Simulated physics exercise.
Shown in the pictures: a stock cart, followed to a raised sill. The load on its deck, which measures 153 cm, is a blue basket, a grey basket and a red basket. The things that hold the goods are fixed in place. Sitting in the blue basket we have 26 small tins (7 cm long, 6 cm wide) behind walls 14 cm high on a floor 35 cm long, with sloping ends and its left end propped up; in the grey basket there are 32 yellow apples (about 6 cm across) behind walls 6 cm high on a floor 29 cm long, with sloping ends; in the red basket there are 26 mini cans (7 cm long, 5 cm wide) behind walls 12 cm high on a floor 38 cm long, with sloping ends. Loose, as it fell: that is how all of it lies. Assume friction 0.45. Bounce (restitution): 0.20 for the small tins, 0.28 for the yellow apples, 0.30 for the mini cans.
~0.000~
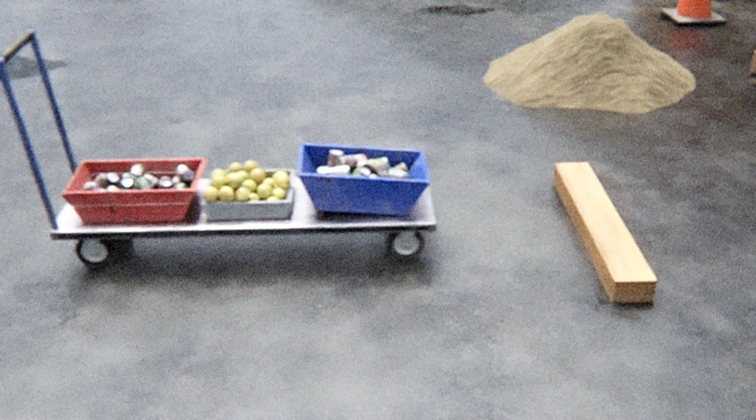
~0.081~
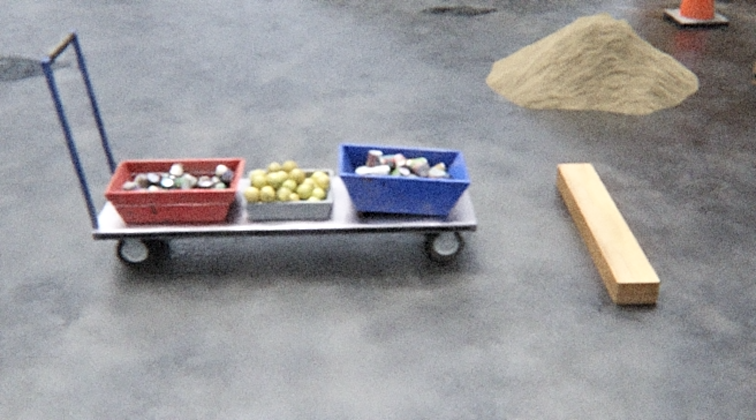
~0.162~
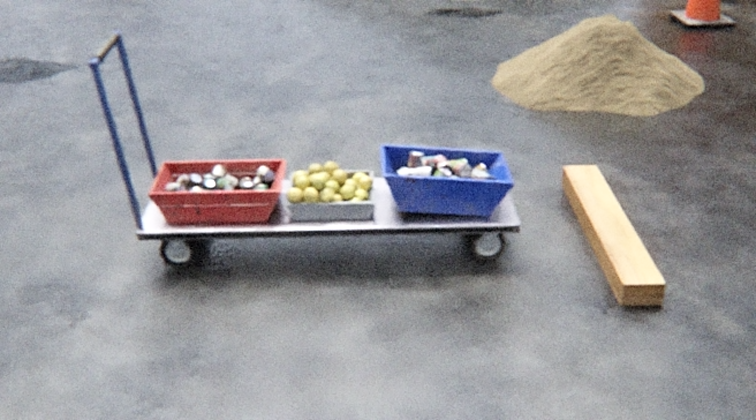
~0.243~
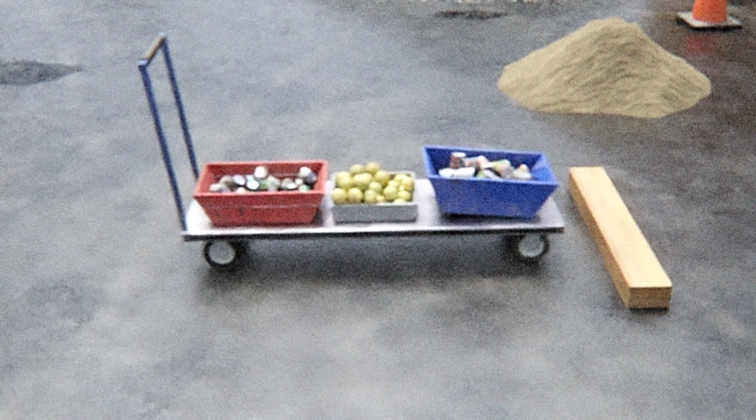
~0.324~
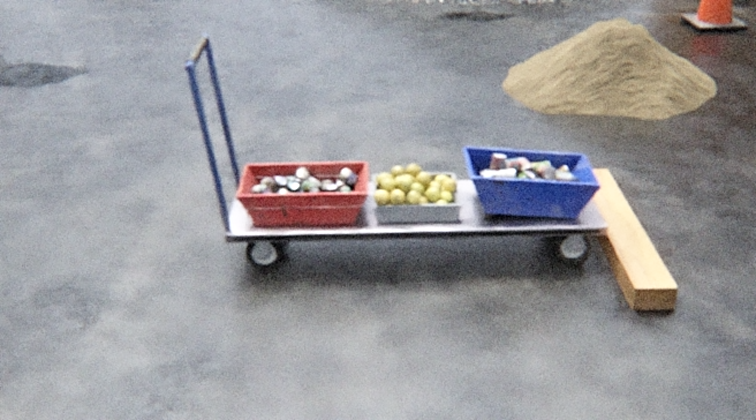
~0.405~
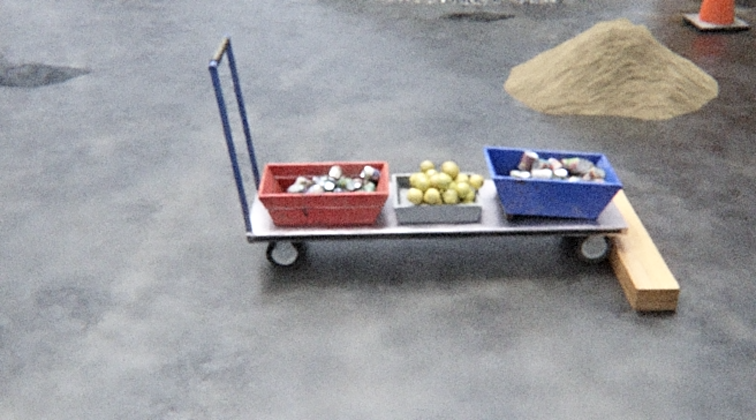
A flat cart with a blue handle at its left end rolls steadily rightward across a grey floor, seen from the side and slightly above, while the camera pans a little. It carries a red basket of small tins, a low grey basket of yellow apples and a tilted blue basket of tins, left to right. A sand pile and an orange cone stand behind as its front wheel comes up against a wooden beam.
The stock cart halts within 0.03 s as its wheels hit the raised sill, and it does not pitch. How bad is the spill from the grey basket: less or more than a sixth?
My money is on the escaped share going north of a sixth.
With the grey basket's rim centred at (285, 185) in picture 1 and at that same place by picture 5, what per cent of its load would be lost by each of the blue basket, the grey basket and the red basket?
That would give blue basket 0 %, grey basket 20 % and red basket 0 %.
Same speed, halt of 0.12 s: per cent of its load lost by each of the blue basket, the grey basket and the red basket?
You'd end up with blue basket at 0 %, grey basket at 30 % and red basket at 0 %.
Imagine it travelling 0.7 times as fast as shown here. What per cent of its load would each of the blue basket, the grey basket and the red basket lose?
Blue basket 0, grey basket 20, red basket 0 per cent.
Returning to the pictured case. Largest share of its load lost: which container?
The grey basket is the one.
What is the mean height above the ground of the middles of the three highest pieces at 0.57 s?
40 cm.
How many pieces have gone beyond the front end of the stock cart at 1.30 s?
Close to 0.
After 0.45 s, blue basket 26 in, 0 out, grey basket 30 in, 2 out and red basket 26 in, 0 out.
After 0.57 s, blue basket 26 in, 0 out, grey basket 23 in, 9 out and red basket 26 in, 0 out.
After 0.80 s, blue basket 26 in, 0 out, grey basket 23 in, 9 out and red basket 25 in, 1 out.
Final count (at 1.30 s), blue basket 26 in, 0 out, grey basket 23 in, 9 out and red basket 25 in, 1 out. Asked share, 9 of 32, 28 per cent.
